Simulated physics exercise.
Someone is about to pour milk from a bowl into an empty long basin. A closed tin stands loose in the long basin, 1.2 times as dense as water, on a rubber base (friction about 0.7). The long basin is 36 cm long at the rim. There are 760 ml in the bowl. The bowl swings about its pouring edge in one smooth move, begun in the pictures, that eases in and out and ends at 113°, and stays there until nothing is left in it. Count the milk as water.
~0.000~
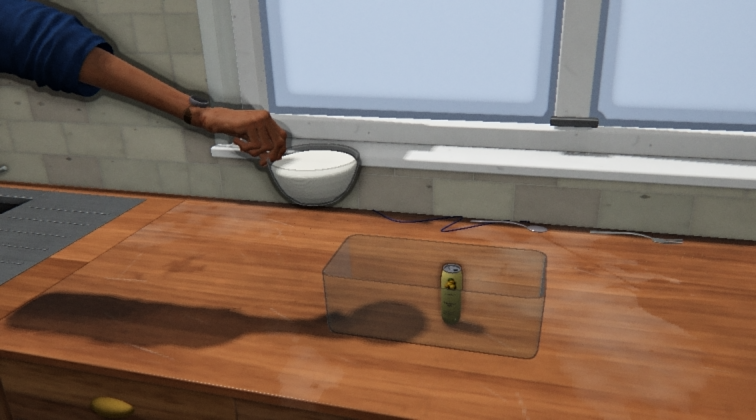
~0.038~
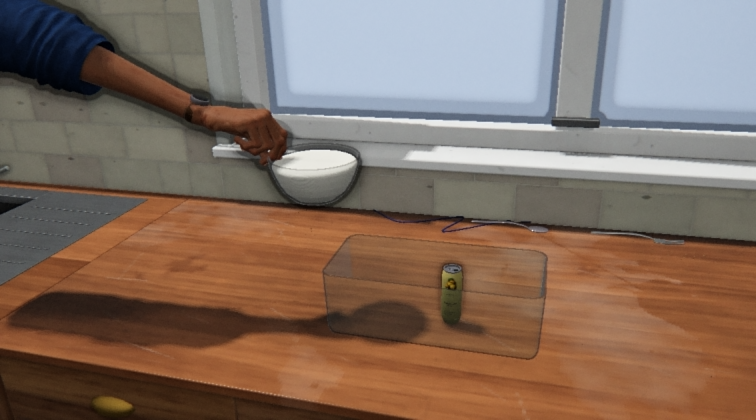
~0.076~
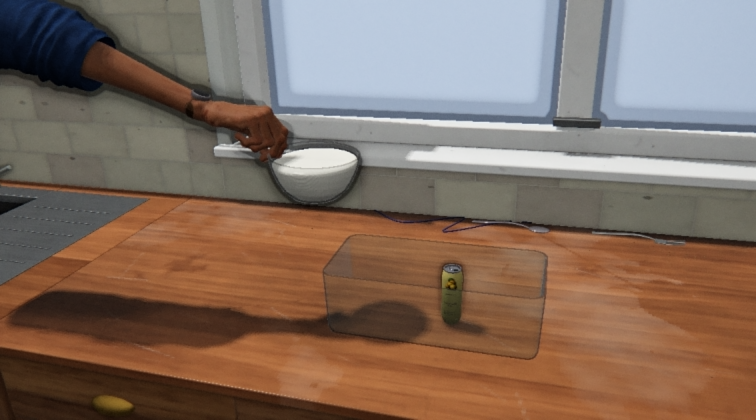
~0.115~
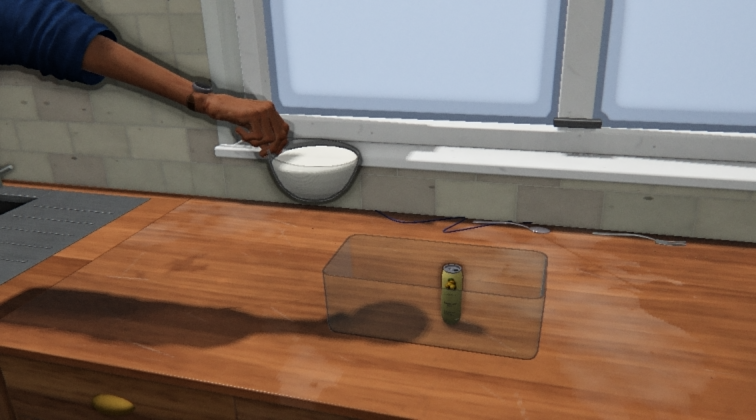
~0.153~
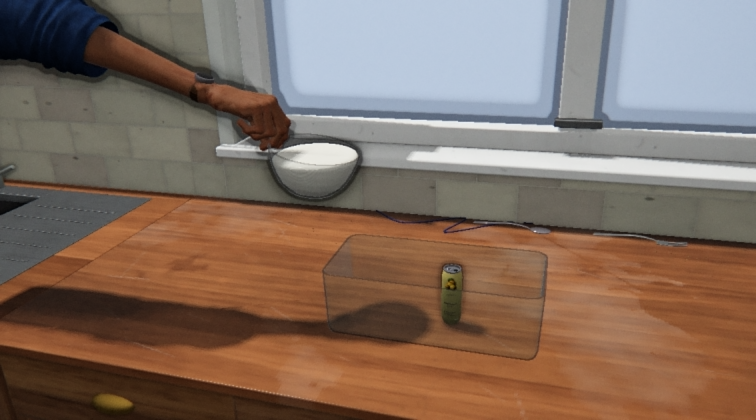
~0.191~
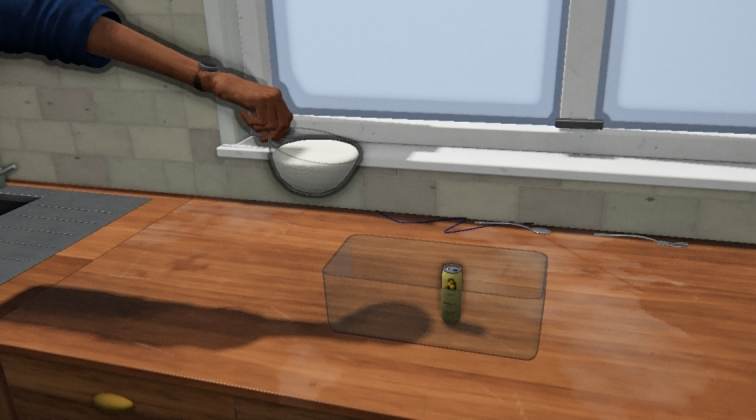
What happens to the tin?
The tin falls.
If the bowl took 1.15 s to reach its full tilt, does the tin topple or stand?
Then it remains upright.
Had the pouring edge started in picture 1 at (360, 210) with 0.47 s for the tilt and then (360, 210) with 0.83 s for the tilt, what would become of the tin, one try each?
First it goes over; then it remains upright.
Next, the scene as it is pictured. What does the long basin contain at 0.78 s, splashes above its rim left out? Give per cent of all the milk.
About 84 per cent.
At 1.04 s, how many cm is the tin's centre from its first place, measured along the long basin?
About 7 cm.
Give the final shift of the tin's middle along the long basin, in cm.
About 7.5 cm.
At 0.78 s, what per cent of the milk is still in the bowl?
Some 0 per cent.
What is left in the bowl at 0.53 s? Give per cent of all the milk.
About 40 per cent.
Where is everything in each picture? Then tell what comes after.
In the first frame, tilt 0°; pouring edge (357, 160); surface from (276, 160) to (356, 164); the long basin's rim runs from (336, 254) to (546, 275); the tin's top is at (452, 271).
In the second frame, tilt 1°; pouring edge (358, 160); surface from (277, 159) to (356, 163).
In the third frame, tilt 2°; pouring edge (358, 160); surface from (277, 158) to (357, 162).
In the fourth frame, tilt 5°; pouring edge (358, 159); surface from (278, 155) to (357, 160).
In the fifth frame, tilt 9°; pouring edge (358, 159); surface from (278, 152) to (357, 157).
In the sixth frame, tilt 14°; pouring edge (357, 159); surface from (278, 148) to (358, 155).
Then, 0.53 s in, the tilt is 81° and 40 per cent is still to pour; the tin stands where it began.
Then, 0.78 s in, the tilt is 112° and 0 per cent is still to pour; the tin leans 14°.
Then, 1.04 s in, the tilt is 113° and 0 per cent is still to pour; the tin lies on its side.
Then, 1.33 s in, the tilt is 113° and 0 per cent is still to pour; the tin lies on its side.
Finally, the tin lies on its side.
